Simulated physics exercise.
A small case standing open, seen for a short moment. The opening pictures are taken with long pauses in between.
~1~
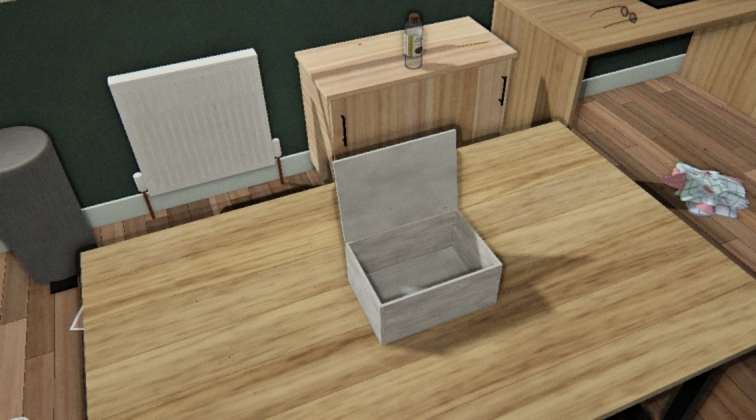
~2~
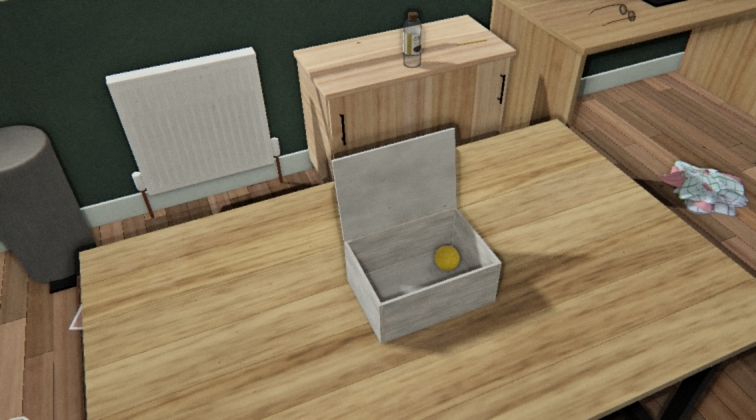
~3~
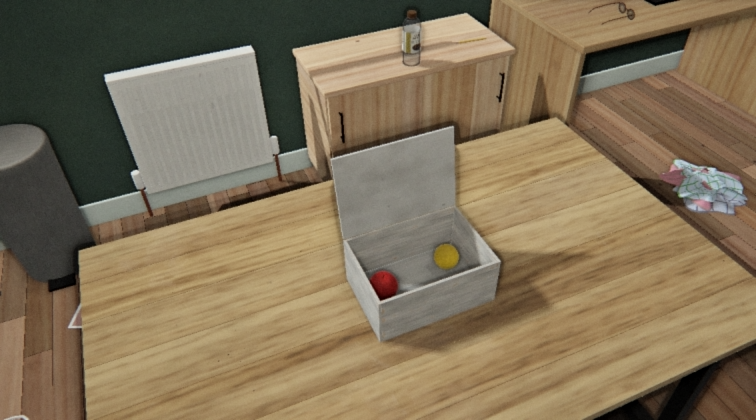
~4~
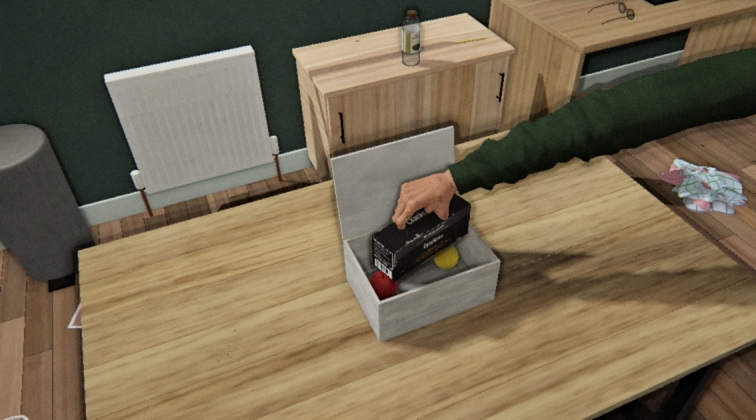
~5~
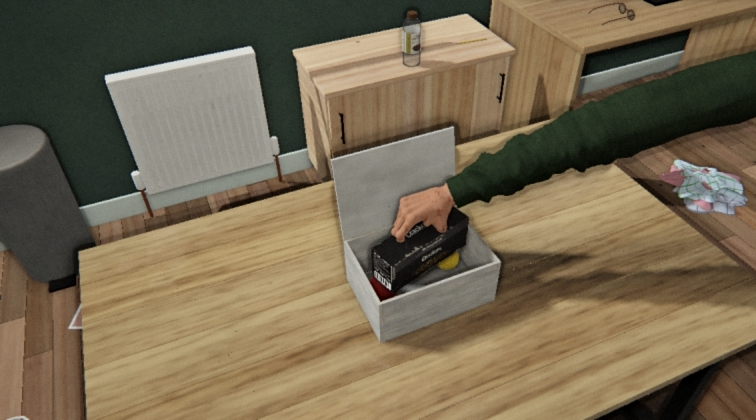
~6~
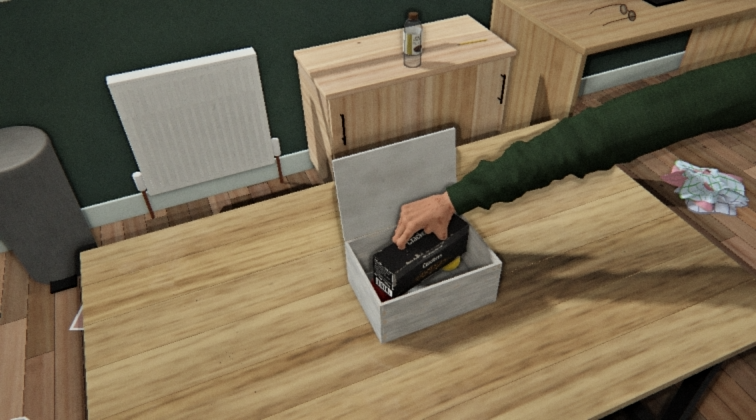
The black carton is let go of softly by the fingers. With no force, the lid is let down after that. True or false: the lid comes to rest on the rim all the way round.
True.
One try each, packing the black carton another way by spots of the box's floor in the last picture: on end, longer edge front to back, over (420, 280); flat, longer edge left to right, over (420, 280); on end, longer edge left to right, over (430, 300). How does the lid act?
Results in order: Lid up, lid up, lid up.
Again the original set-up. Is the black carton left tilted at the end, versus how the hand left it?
At the finish it goes crooked.
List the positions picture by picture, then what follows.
The last thing is not in view yet, in the first picture.
The last thing is not in view yet; yellow lemon (447, 258), in the second picture.
The last thing is not in view yet; yellow lemon (446, 257), in the third picture.
On its way; black carton (422, 234), in the fourth picture.
On its way; black carton (421, 246), in the fifth picture.
Put in, still held; black carton (422, 253), in the sixth picture.
Then, 0.40 s past the last view, black carton on its side near (432, 290); red apple displaced a little; yellow lemon displaced a little.
Then, 1.20 s past the last view, lid starting down; black carton on its side near (431, 292); red apple displaced a little; yellow lemon displaced a little.
Then, 1.70 s past the last view, lid 47° above the rim; black carton on its side near (431, 292); red apple displaced a little; yellow lemon displaced a little.
Then, 2.00 s past the last view, lid 10° above the rim; black carton on its side near (431, 292); red apple displaced a little; yellow lemon displaced a little.
Finally, lid shut; down or leaning hard in the box, black carton; the other 2 still in place. Final places as the last picture's camera would see them, black carton near (431, 292).
